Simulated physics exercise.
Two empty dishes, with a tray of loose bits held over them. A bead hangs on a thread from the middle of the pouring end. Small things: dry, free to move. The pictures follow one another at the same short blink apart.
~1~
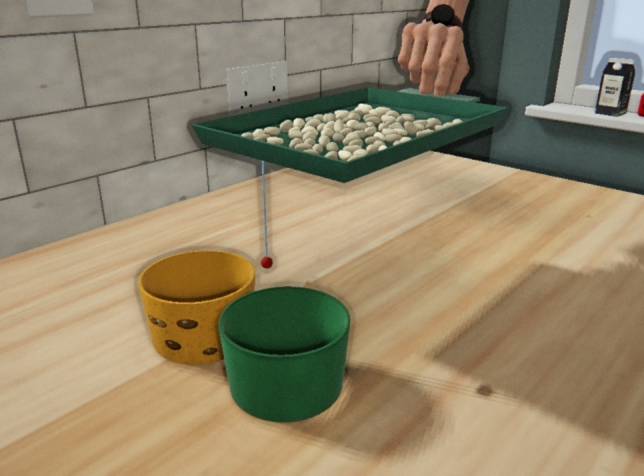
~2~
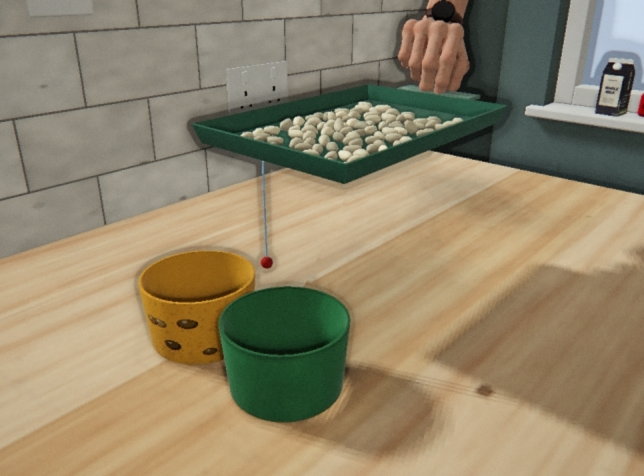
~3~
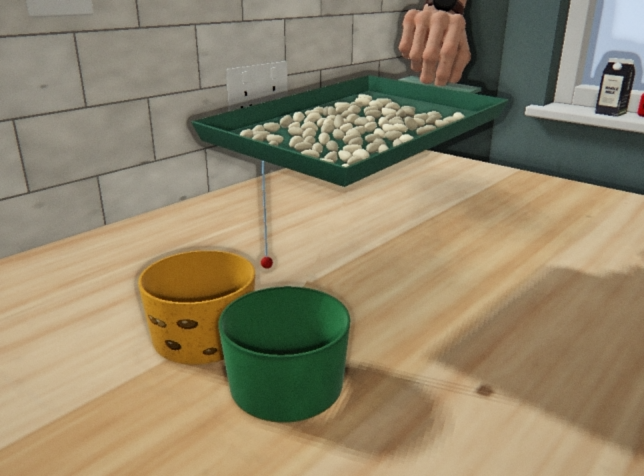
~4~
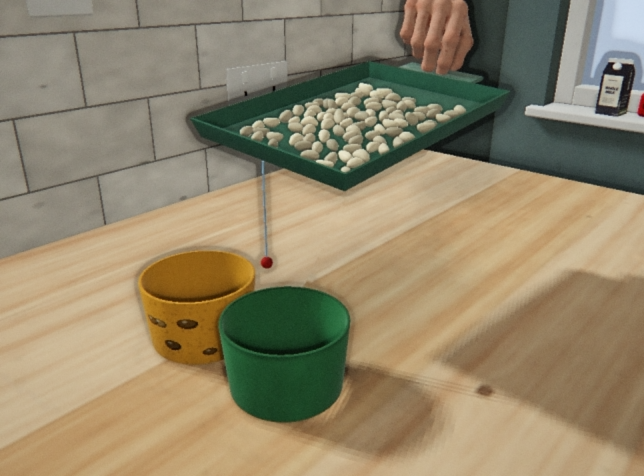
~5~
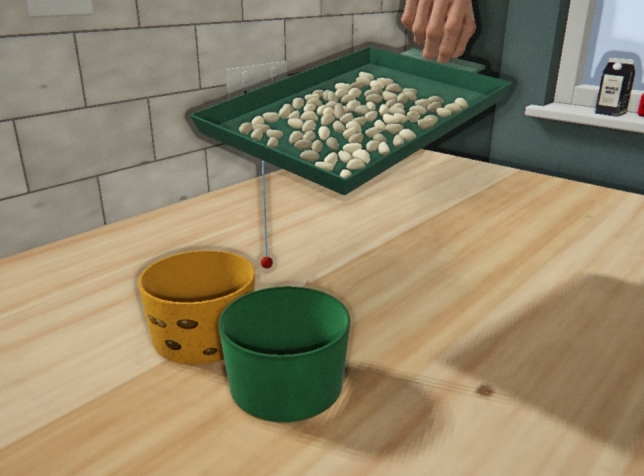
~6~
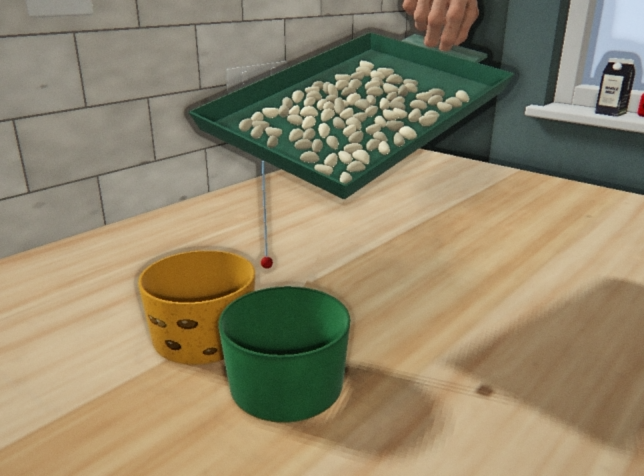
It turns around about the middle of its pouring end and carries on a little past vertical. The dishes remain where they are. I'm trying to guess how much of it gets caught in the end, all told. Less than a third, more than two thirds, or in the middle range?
I'd say the middle range, from a third to two thirds.
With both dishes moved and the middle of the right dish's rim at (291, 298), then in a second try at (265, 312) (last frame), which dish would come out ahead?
Attempt 1: The one on the right side. Attempt 2: The one on the right side.
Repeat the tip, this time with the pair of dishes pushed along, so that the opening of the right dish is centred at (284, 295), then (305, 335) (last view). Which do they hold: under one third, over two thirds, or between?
In order: Between a third and two thirds, then between a third and two thirds.
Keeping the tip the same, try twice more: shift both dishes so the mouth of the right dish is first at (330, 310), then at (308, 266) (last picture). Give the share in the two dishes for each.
That makes 100 per cent, followed by 0 per cent.
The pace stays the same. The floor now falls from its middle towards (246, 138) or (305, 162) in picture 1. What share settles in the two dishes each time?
In turn 50 and 90 in a hundred.
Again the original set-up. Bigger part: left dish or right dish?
I'd say the right-side one takes it.
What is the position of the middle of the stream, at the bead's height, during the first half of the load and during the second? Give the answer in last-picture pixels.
About (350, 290) to begin with, then about (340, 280).
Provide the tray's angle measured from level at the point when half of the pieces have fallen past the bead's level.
I'd say close to 90 degrees.
Soon after the last picture, tray tipped steeply; all on the tray.
A little later, tray tipped right over; about a quarter on the tray; about a quarter in the right dish; about a quarter outside both; about a quarter in the air.
Later still, tray tipped past a quarter turn; about half in the right dish; about half outside both.
At rest, tray tipped past a quarter turn; about half in the right dish; none in the left dish; about half outside both.
